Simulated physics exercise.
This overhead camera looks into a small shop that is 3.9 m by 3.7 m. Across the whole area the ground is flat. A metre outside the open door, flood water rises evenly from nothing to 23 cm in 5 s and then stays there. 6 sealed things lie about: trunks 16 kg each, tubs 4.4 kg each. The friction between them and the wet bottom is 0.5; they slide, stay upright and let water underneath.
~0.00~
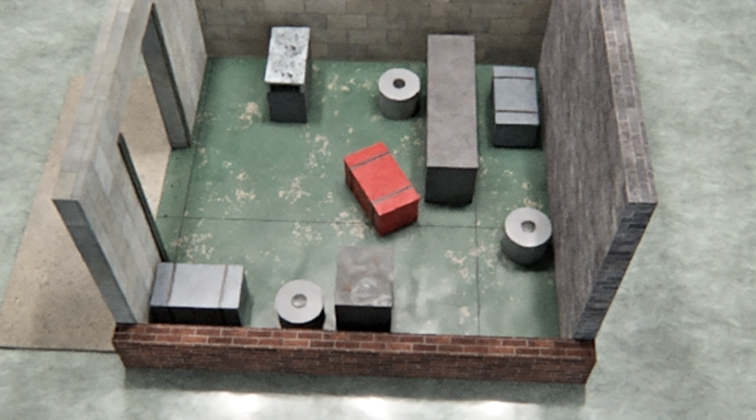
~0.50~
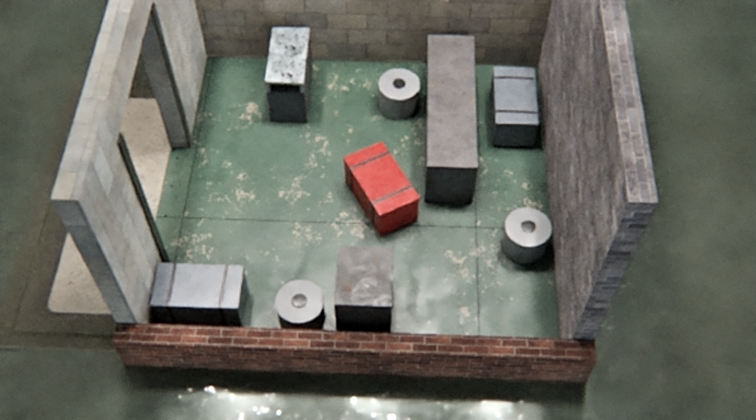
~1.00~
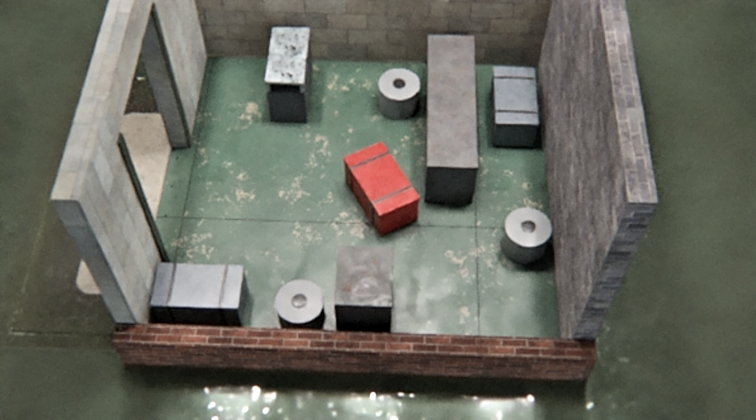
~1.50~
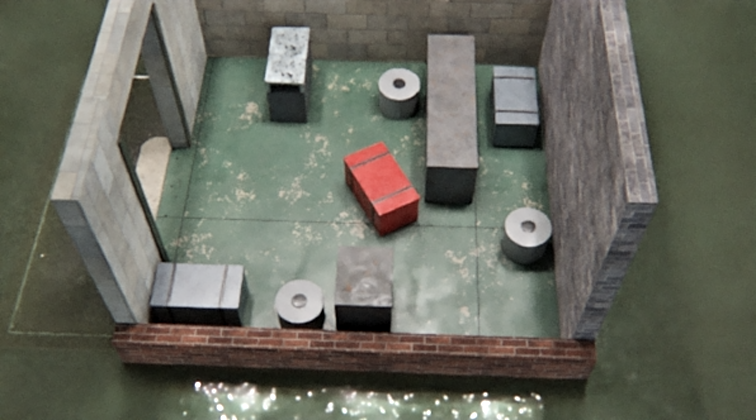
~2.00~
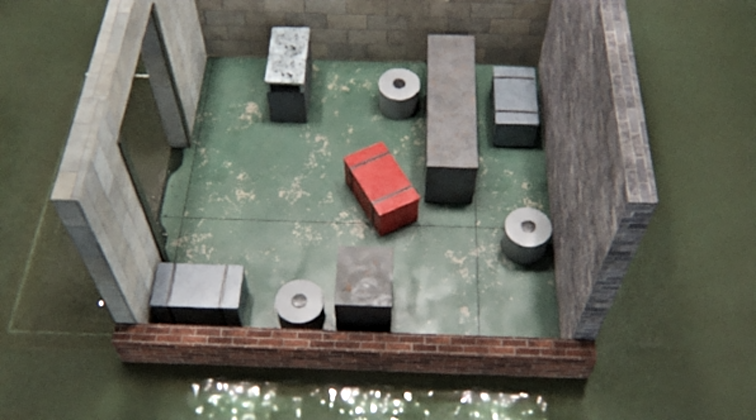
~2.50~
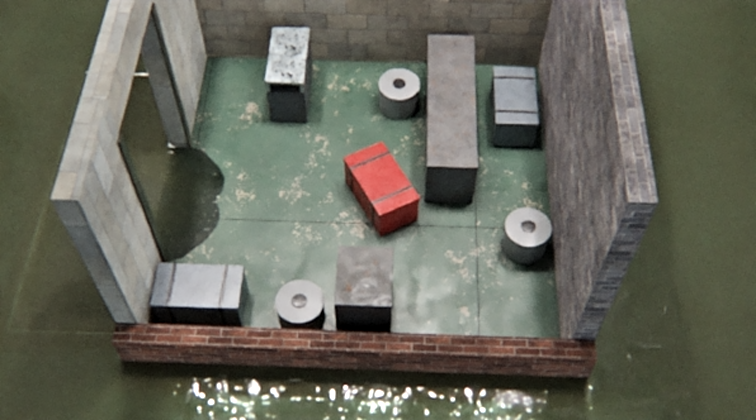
Small roofless shop seen from above, dark water spreading around its walls, then creeping through the left doorway past motionless trunks and tubs.
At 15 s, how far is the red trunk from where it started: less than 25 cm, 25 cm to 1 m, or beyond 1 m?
It's set to be hauled off.
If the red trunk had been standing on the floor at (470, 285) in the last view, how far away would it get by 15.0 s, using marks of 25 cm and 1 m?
I'd say it budges a bit.
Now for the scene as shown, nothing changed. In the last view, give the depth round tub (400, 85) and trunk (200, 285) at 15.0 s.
Depths: Near 15 cm, then near 15 cm.
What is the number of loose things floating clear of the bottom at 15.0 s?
Total: 6.
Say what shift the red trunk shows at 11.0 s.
Close to 140 cm.
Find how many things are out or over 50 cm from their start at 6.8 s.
At that time I count 1.
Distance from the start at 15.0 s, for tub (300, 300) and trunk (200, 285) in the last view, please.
In turn: 120 cm, 20 cm.
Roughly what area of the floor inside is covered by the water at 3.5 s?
Somewhere around 2.0 m2, roughly.
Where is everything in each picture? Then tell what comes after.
The red trunk at (381, 177) rests on the ground; 0.0 m2 under water; 0 of 6 have shifted, in the first picture.
The red trunk at (381, 177), on the bottom; 0.0 m2 under water; 0 of 6 have shifted, in the second picture.
The red trunk at (381, 177), on the bottom; 0.0 m2 under water; 0 of 6 have shifted, in the third picture.
The red trunk at (381, 177) rests on the ground; water covers 0.0 m2; 0 of 6 have shifted, in the fourth picture.
The red trunk at (381, 177), on the bottom; water covers 0.0 m2; 0 of 6 have shifted, in the fifth picture.
The red trunk at (381, 177), on the bottom; 0.4 m2 under water; 0 of 6 have shifted, in the sixth picture.
After 3.5 s the red trunk is near (381, 177), 0.0 m from its start, aground; 0 afloat.
After 6.8 s the red trunk is near (403, 171), 0.2 m from its start, afloat; 4 afloat.
After 11.0 s the red trunk is near (518, 153), 1.4 m from its start, afloat; 6 afloat.
After 15.0 s the red trunk is near (520, 147), 1.4 m from its start, afloat; 6 afloat.
